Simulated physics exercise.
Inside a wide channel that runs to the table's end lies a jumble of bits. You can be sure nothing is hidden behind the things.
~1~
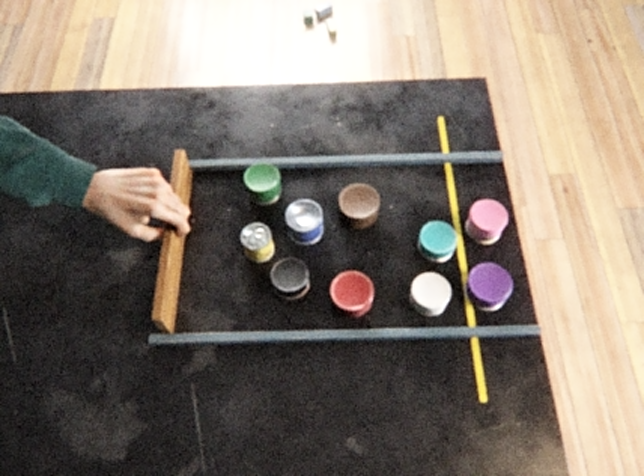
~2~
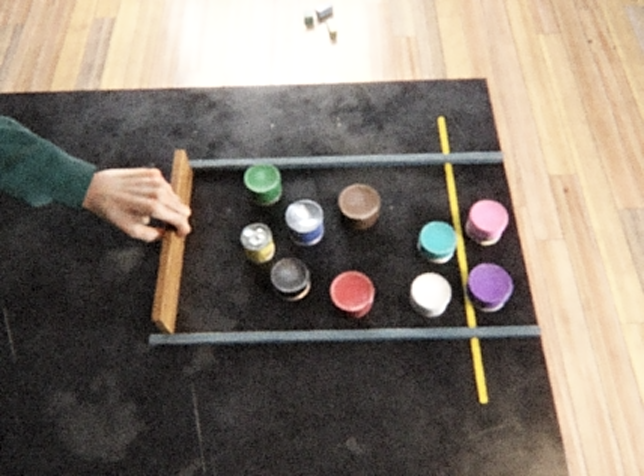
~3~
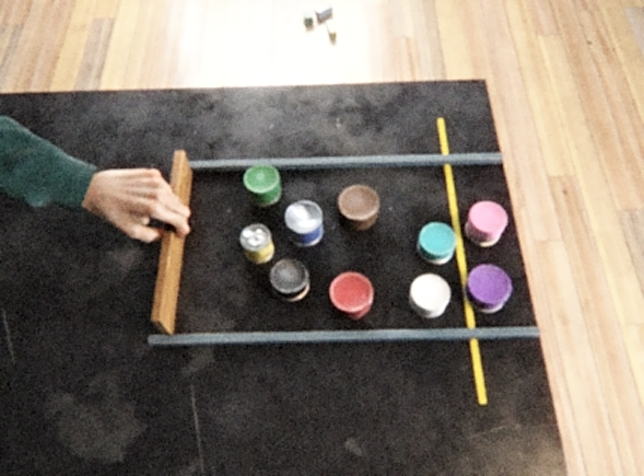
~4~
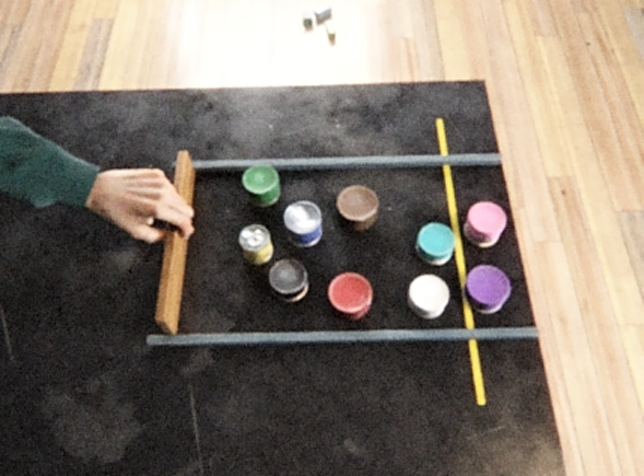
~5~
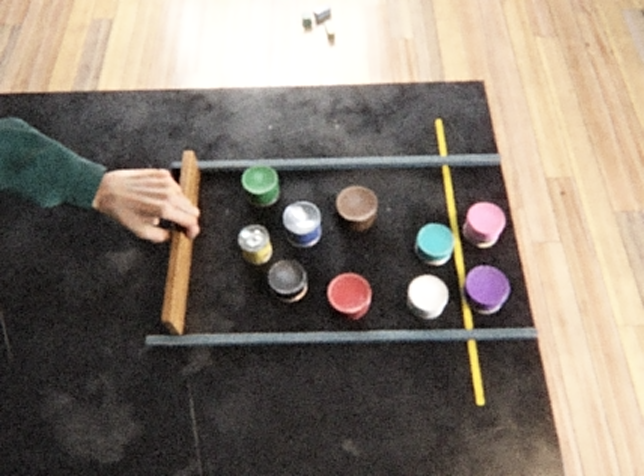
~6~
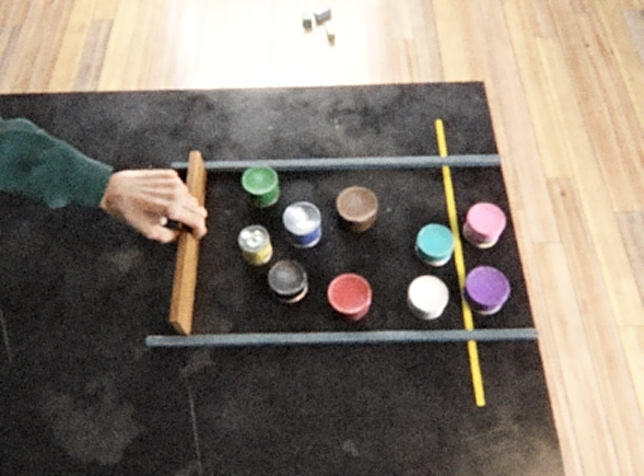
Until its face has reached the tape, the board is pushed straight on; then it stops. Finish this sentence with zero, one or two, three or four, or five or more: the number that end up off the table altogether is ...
The number that end up off the table altogether is one or two.
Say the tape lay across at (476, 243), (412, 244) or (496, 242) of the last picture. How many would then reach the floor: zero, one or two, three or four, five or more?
Taking the places one by one, it comes to at least five; no fall at all; 5 or more.
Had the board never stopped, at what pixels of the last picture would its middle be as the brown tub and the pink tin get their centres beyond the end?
The middle is at (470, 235) when it's the brown tub, and at (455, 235) when it's the pink tin.
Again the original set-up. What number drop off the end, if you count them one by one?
My count gives 2.
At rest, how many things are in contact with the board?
5 in contact.
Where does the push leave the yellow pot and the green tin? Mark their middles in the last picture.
Near (474, 240) and (466, 174).
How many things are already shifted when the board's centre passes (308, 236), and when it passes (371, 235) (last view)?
I count 6 first and 7 after.
Soon after, none off yet; pink tin at rest near (484, 226); purple tin at rest near (485, 290); turquoise tin at rest near (435, 245).
In the end, the number that fall off is one or two; gone, purple tin and pink tin.
